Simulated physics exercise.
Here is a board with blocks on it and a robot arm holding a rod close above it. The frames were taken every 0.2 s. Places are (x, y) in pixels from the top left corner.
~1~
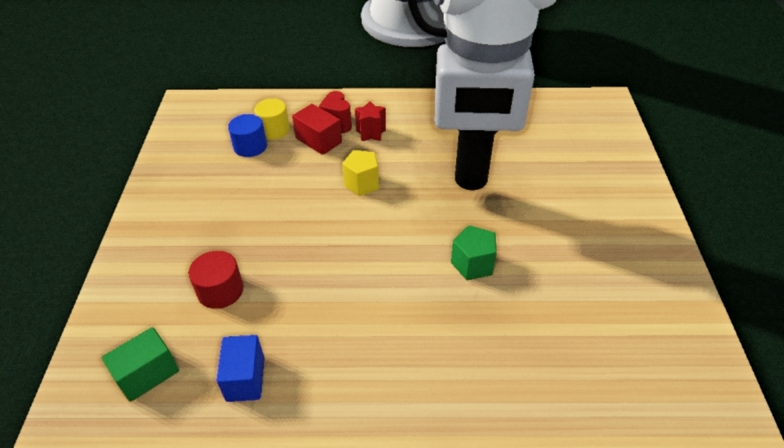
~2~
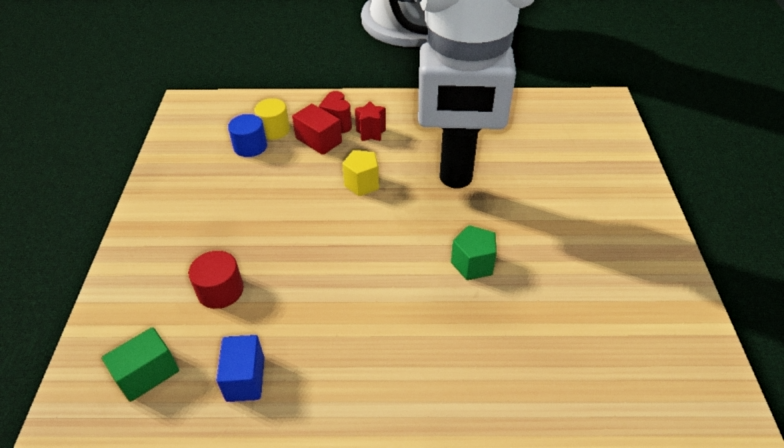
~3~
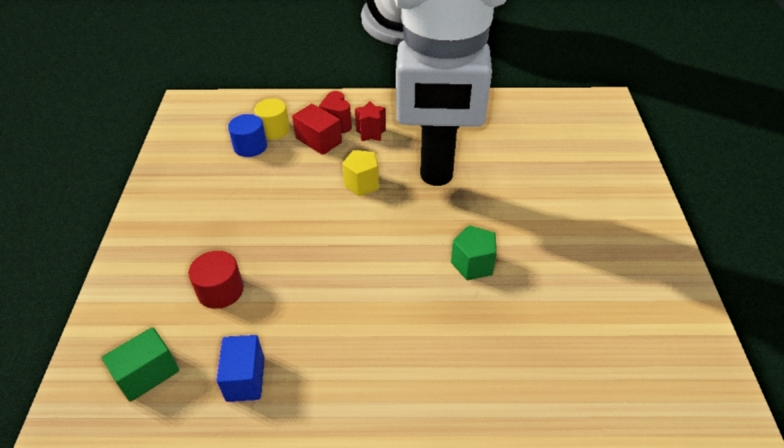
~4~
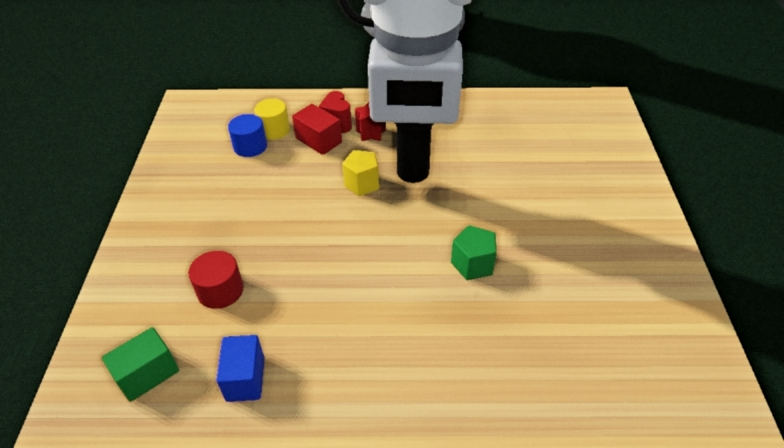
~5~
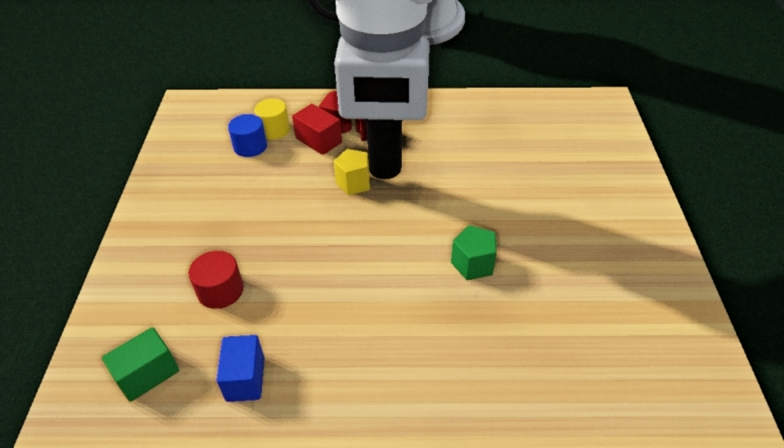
A robot arm with a black rod moved steadily left above a wooden board of colored blocks, then nudged the yellow five-sided block slightly left while the other blocks stayed put.
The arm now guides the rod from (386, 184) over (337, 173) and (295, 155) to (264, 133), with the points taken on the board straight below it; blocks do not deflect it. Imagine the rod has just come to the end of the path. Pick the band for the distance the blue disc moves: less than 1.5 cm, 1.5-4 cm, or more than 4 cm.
My answer is that it shifts 1.5 to 4 cm.
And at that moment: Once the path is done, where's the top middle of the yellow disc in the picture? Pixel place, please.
Near (260, 92).
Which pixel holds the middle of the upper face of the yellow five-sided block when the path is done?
I expect it at (268, 148).
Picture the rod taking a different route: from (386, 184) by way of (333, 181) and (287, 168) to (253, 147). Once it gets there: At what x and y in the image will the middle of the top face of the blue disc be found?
Its top centre is at about (226, 111).
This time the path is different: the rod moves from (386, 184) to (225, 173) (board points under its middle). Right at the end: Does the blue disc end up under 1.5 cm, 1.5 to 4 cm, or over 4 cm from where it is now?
The move is short, under 1.5 cm.
On the path given first. One third of the way, rod at (335, 157); yellow five-sided block at (301, 151), turned 15° anticlockwise.
Two thirds of the way, rod at (292, 139); yellow five-sided block at (268, 148), turned 50° anticlockwise.
At the end, rod at (261, 118); blue disc at (227, 119); yellow disc at (260, 92); red rectangular block in place; yellow five-sided block at (268, 148), turned 50° anticlockwise.
